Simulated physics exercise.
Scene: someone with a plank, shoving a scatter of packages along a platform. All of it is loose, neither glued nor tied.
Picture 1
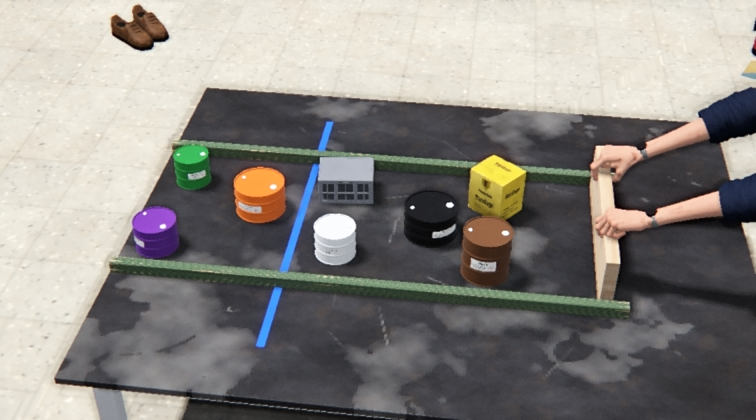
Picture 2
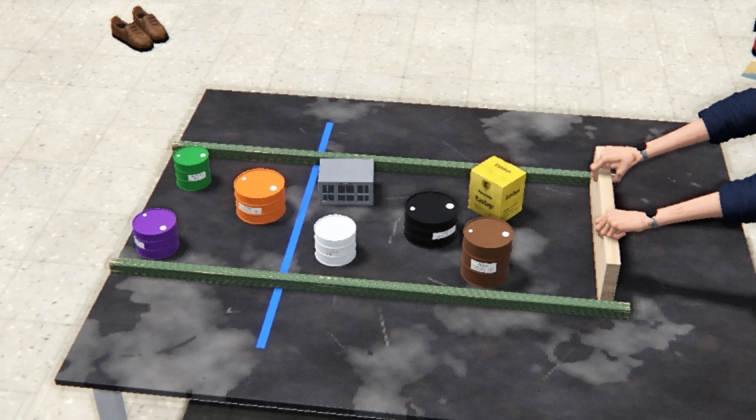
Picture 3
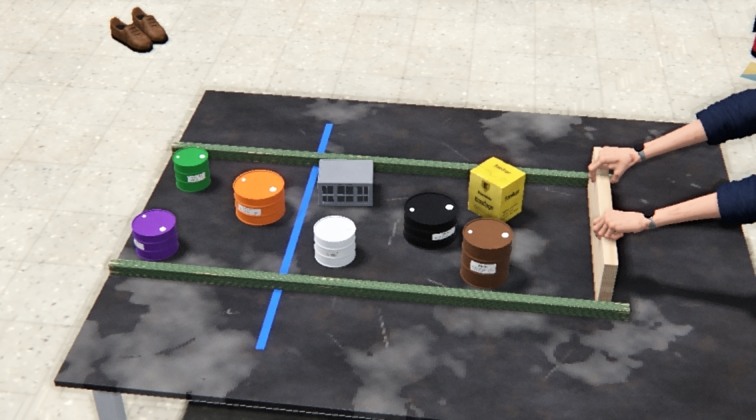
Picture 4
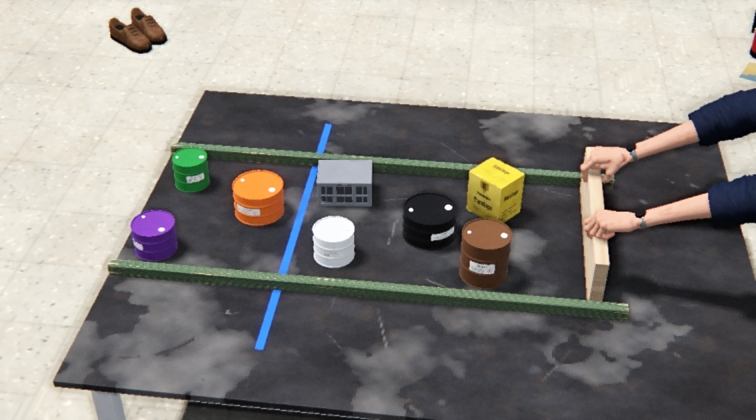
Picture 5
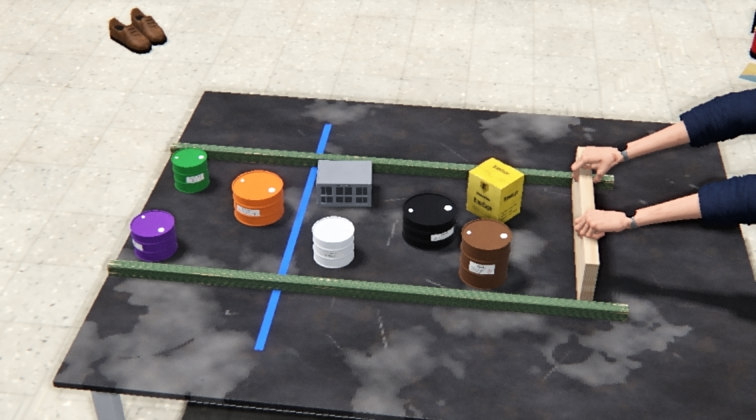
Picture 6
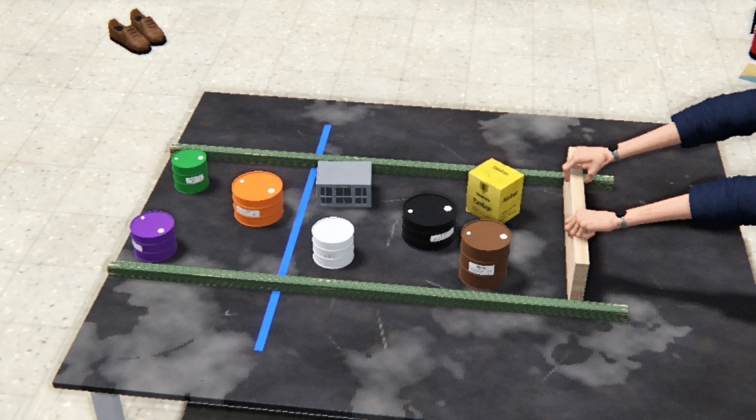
On a dark tabletop, two hands slide a plank slightly left toward several still containers.
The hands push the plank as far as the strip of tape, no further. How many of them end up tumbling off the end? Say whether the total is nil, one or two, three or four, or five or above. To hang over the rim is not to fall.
The total is nil.
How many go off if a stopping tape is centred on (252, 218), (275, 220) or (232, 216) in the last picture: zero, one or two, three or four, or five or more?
Going one by one, the answers are 1 or 2, not one and 1 or 2.
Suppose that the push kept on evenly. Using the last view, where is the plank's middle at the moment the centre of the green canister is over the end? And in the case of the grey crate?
The green canister puts it at (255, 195), the grey crate at (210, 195).
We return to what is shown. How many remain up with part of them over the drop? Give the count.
Count of overhanging things: 0.
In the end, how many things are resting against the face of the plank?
Total: 3.
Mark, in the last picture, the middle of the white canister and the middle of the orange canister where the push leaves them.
(226, 229) and (228, 194), approximately.
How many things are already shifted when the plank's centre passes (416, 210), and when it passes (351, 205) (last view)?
In order, the tallies are 3 and 5.
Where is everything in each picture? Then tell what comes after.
In the first frame, purple canister (156, 232); green canister (192, 167); orange canister (260, 195); plank (603, 222); tape (300, 218).
In the second frame, green canister (193, 168); plank (604, 222).
In the third frame, orange canister (260, 197); white canister (335, 241).
In the fourth frame, purple canister (155, 235); yellow box (495, 192).
In the fifth frame, green canister (191, 170); black canister (429, 221).
In the sixth frame, purple canister (154, 236); green canister (190, 171); orange canister (258, 199); plank (575, 222); tape (298, 222).
Early on, none off yet; purple canister at rest near (154, 236); green canister at rest near (190, 171); orange canister at rest near (258, 199).
Finally, the number that fall off is zero.
